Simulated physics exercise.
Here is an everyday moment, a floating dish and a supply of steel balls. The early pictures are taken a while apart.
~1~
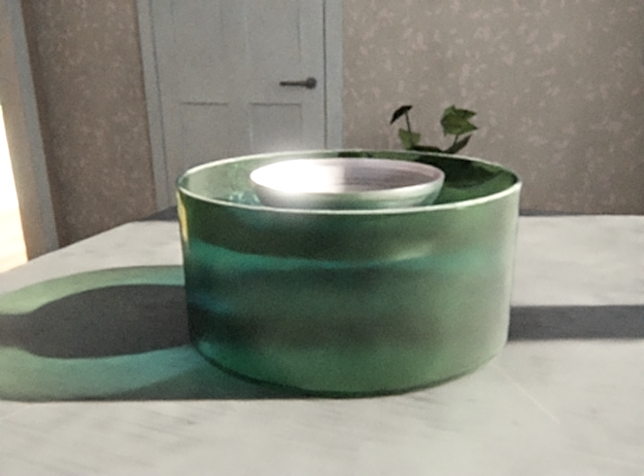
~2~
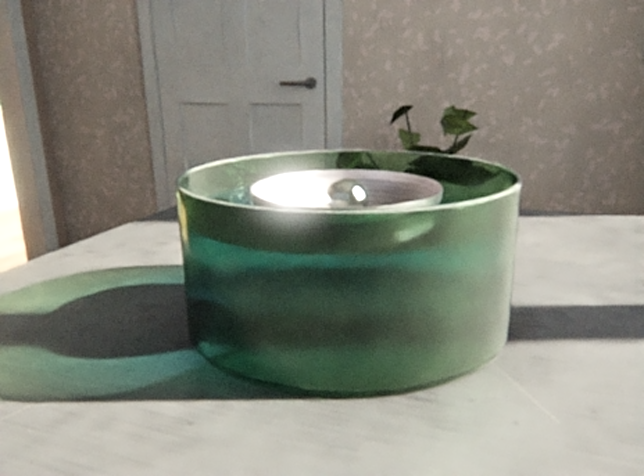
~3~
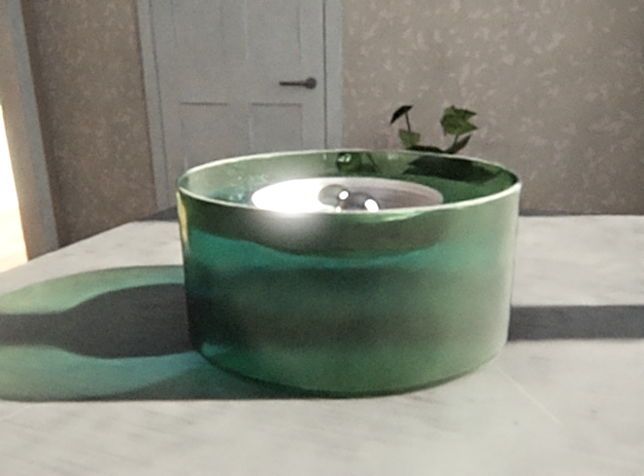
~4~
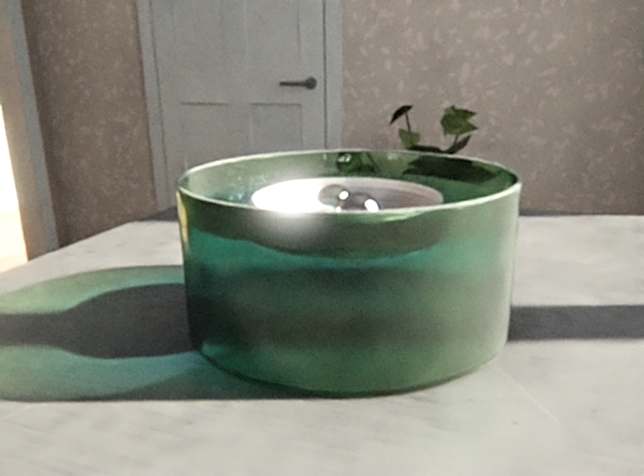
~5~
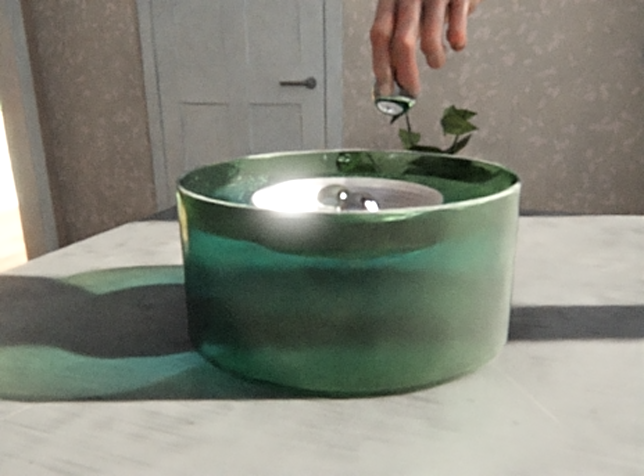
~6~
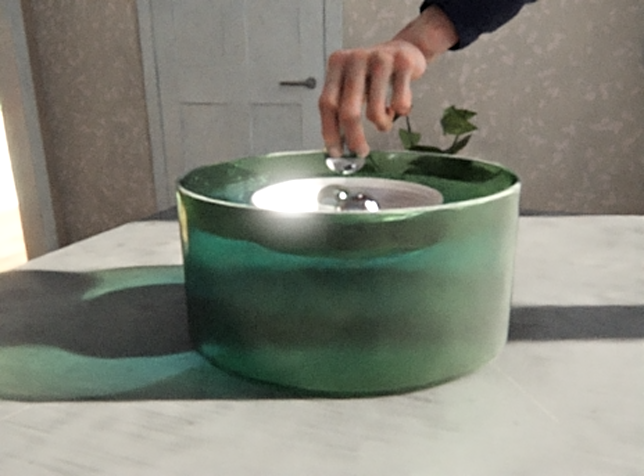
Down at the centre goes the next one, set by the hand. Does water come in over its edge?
It goes to the bottom.
Shortly, the steel ball is in and the dish dips.
Then, water pours in over its edge.
At the finish, the dish lies on the bottom with its load.
